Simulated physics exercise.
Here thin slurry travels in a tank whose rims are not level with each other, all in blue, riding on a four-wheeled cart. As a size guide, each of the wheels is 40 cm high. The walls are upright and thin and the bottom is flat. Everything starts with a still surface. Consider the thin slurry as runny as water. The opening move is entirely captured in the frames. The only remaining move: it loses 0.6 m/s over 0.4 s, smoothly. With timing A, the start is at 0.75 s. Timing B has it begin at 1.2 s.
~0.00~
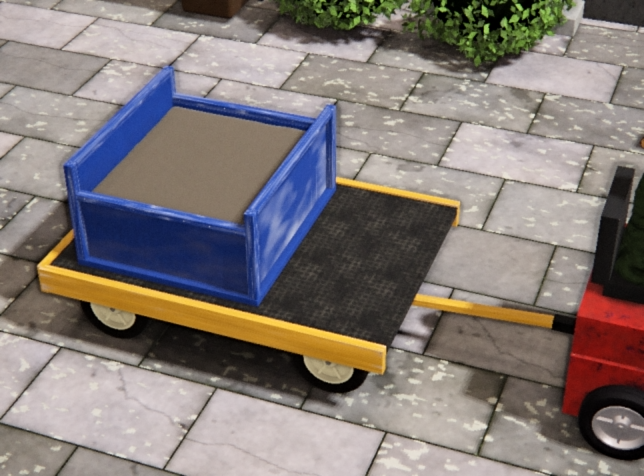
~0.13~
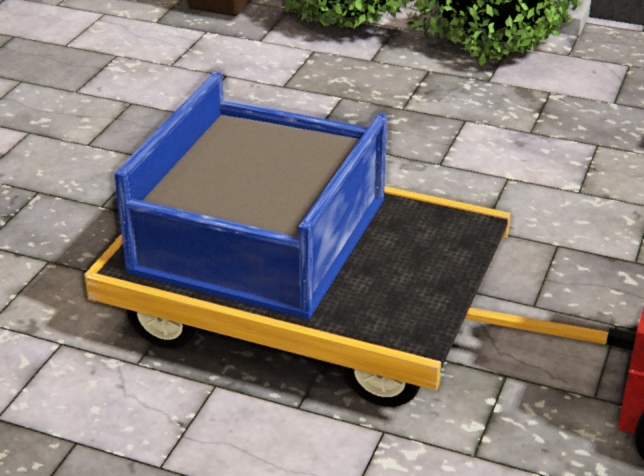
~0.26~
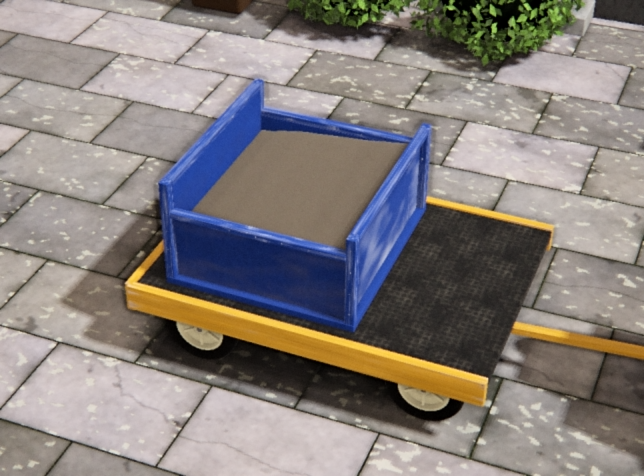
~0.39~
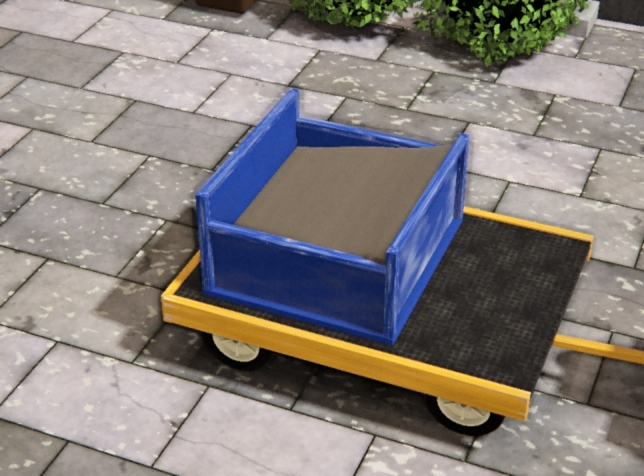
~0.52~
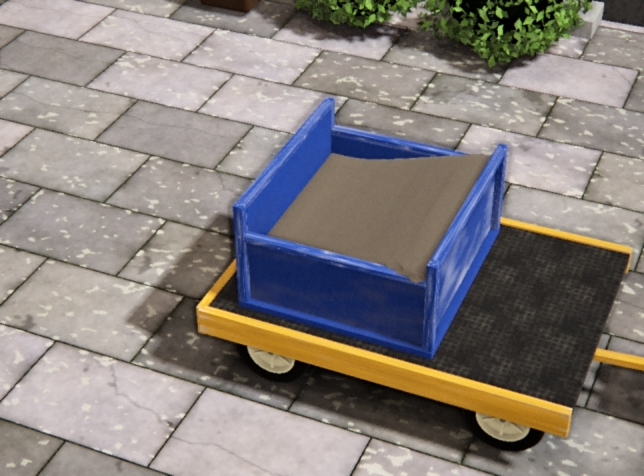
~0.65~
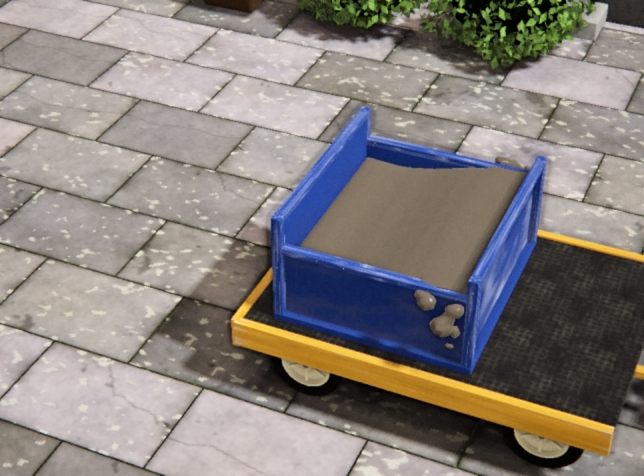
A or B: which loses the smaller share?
Take A.
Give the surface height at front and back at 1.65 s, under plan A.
Approx. 38 cm front, approx. 30 cm back.
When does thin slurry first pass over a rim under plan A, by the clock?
I'd put it close to 0.9 seconds.
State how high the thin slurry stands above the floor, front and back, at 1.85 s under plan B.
Front level 48 cm, back level 22 cm.
For plan A, 1.65 s in, it stands 30 cm high behind and 39 cm in front; 1 per cent has gone over the far side and the near side.
For plan A, 4.14 s in, 1 per cent has gone over the near side and the far side, 4 of 315 litres.
For plan B, 1.85 s in, it stands 22 cm high behind and 48 cm in front; 1 per cent has gone over the far side and the near side.
For plan B, 4.59 s in, 8 per cent has gone over the near side and the far side, 24 of 315 litres.
